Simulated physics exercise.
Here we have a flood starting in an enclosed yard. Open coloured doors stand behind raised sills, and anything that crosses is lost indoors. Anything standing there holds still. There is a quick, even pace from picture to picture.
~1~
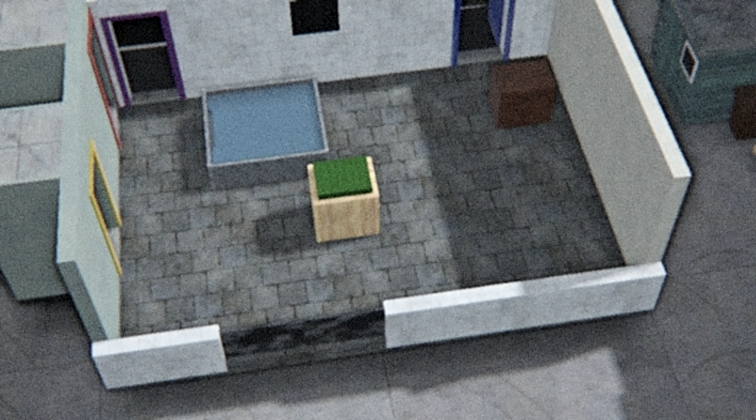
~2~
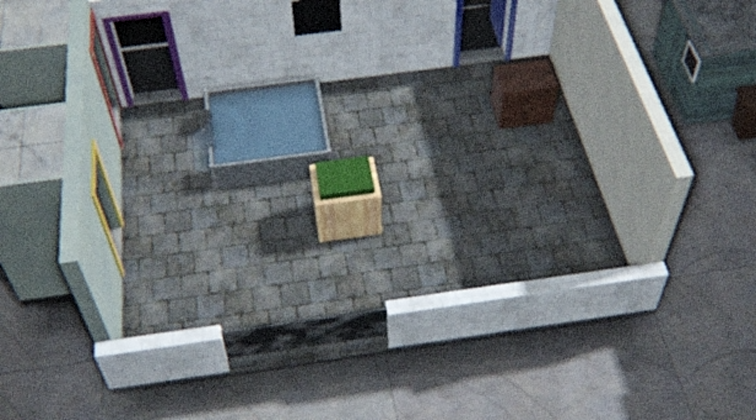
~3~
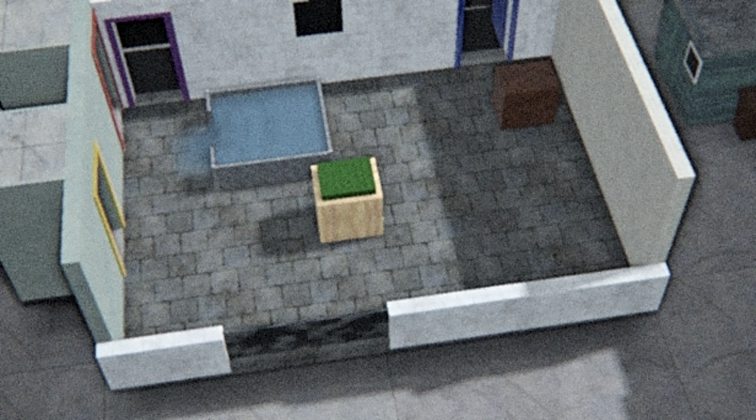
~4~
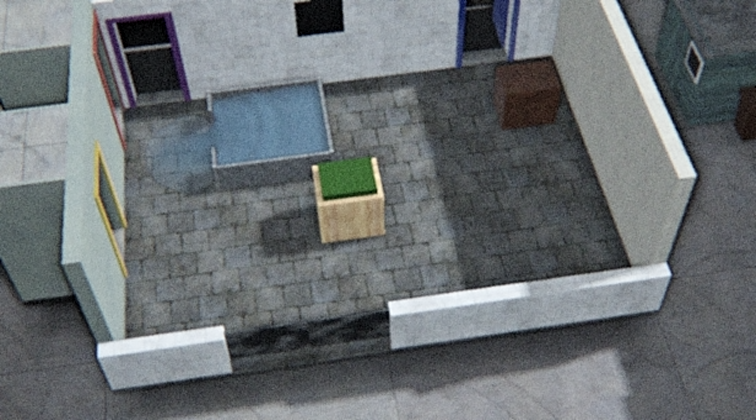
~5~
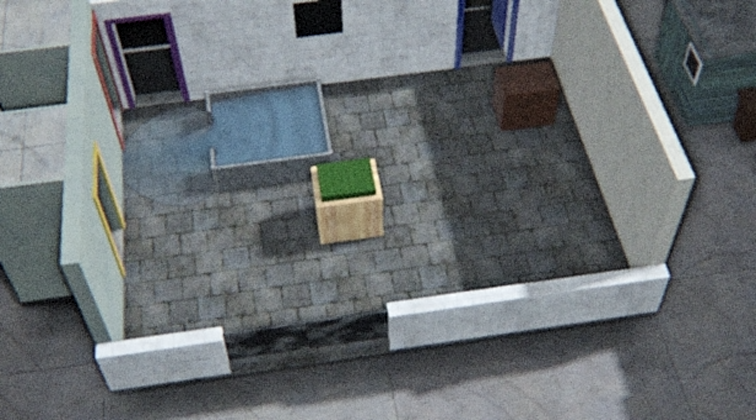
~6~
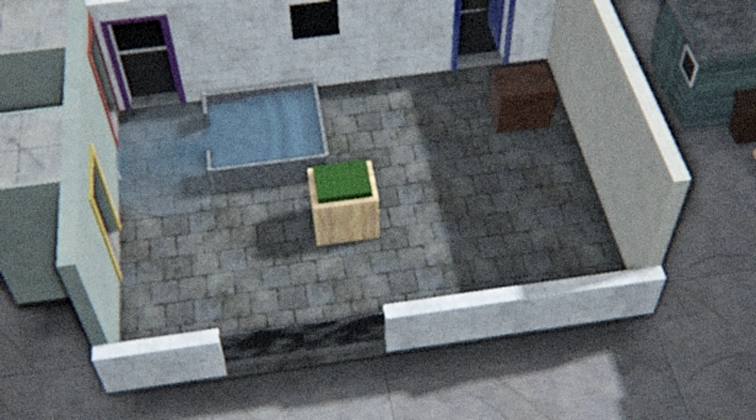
In a walled yard, water leaves a tank's left side and spreads across the paving.
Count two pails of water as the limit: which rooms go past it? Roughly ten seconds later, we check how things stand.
In order: The blue door respects the limit for sure. The purple door breaks the limit for sure. The yellow door breaks the limit for sure. The red door respects the limit for sure.
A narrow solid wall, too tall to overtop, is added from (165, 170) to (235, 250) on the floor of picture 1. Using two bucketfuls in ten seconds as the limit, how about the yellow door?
Looking at it, the yellow one doesn't reach it.
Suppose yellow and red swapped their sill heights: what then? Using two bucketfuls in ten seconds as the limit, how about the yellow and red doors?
Yellow: Falls short; red: Overflows.
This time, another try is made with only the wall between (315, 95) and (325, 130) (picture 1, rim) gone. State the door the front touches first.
That would be the one in blue.
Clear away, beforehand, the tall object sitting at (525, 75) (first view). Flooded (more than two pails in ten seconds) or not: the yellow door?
Looks like the yellow one overshoots the threshold.
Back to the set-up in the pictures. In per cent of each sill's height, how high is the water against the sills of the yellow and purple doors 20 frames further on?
Approx. 210 % followed by 230 %.
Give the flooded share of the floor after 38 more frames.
Close to 45 in a hundred, I think.
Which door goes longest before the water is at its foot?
That would be the one in blue.
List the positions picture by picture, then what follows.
The first picture shows the water tank at (264, 123) is whole and still.
In the second picture, the front is at (201, 131), out from the gap at (214, 142).
In the third picture, the front is at (180, 137), out from the gap at (216, 145).
In the fourth picture, the front is at (151, 148), out from the gap at (217, 144).
In the fifth picture, the front is at (123, 150), out from the gap at (215, 145).
In the sixth picture, the front is at (119, 132), out from the gap at (211, 146).
A moment on, water covers 10 % of the floor; the blue door not reached, the purple door wet at the sill, nothing in, the yellow door wet at the sill, nothing in, the red door wet at the sill, nothing in.
Next, water covers 15 % of the floor; the blue door not reached, the purple door over two buckets in, the yellow door under two buckets in, the red door wet at the sill, nothing in.
Then, water covers 25 % of the floor; the blue door not reached, the purple door far over two buckets in, the yellow door under two buckets in, the red door wet at the sill, nothing in.
Later, water covers 45 % of the floor; the blue door wet at the sill, nothing in, the purple door far over two buckets in, the yellow door over two buckets in, the red door wet at the sill, nothing in.
In the end, water covers 80 % of the floor; the blue door wet at the sill, nothing in, the purple door far over two buckets in, the yellow door over two buckets in, the red door wet at the sill, nothing in.
